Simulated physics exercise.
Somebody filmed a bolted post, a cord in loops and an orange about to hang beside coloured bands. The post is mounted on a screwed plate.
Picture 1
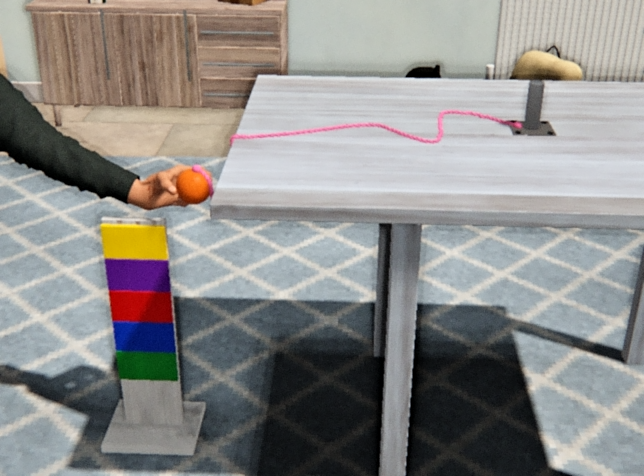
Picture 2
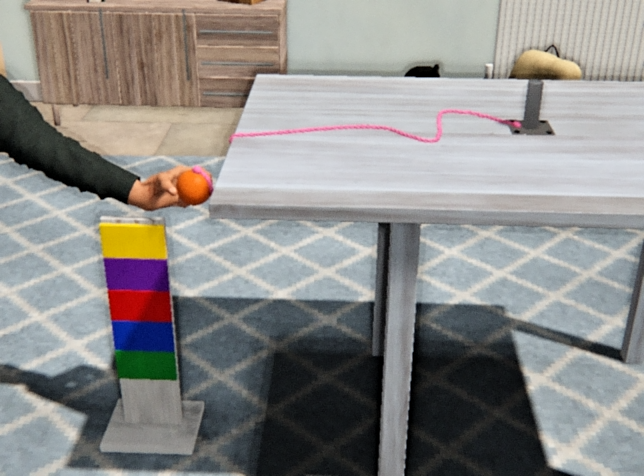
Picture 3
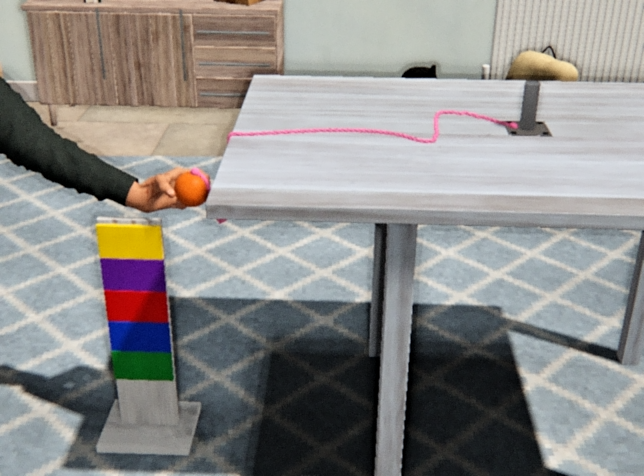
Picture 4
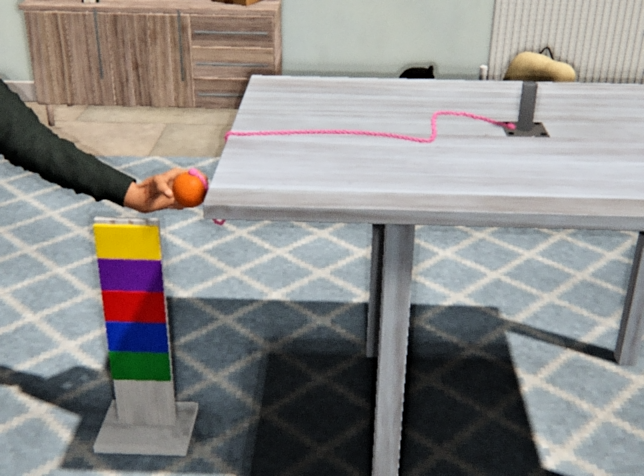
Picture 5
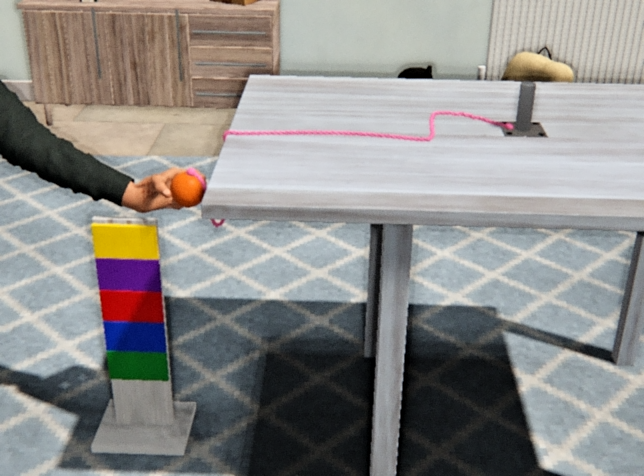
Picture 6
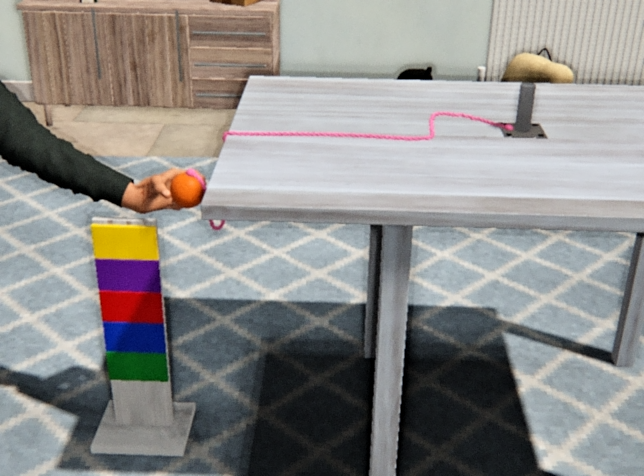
The clip opens on a hand holding an orange at the left edge of a grey table, above a post with coloured bands, while a pink cord winds across the tabletop. The hand stays nearly still as the view shifts very slightly and a small loop of cord shows below the table's edge.
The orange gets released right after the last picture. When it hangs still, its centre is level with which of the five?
With green.
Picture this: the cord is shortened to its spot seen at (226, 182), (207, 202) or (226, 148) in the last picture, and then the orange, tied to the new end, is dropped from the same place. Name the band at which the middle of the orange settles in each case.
In order of the tries: Purple; then blue; then yellow.
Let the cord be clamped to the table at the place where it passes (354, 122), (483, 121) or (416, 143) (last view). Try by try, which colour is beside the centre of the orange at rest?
In sequence it's purple, then green, and lastly red.
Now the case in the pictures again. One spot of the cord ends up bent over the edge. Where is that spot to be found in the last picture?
It is around (307, 134).
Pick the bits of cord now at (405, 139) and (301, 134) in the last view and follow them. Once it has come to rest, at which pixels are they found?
To (322, 132) for the first and to (227, 144) for the second.
Soon after, orange near (198, 346); level with blue.
Then, orange near (257, 353); level with green.
Further on, orange near (228, 369); level with green.
At rest, orange near (239, 369); level with green. The cord holds its middle at green.
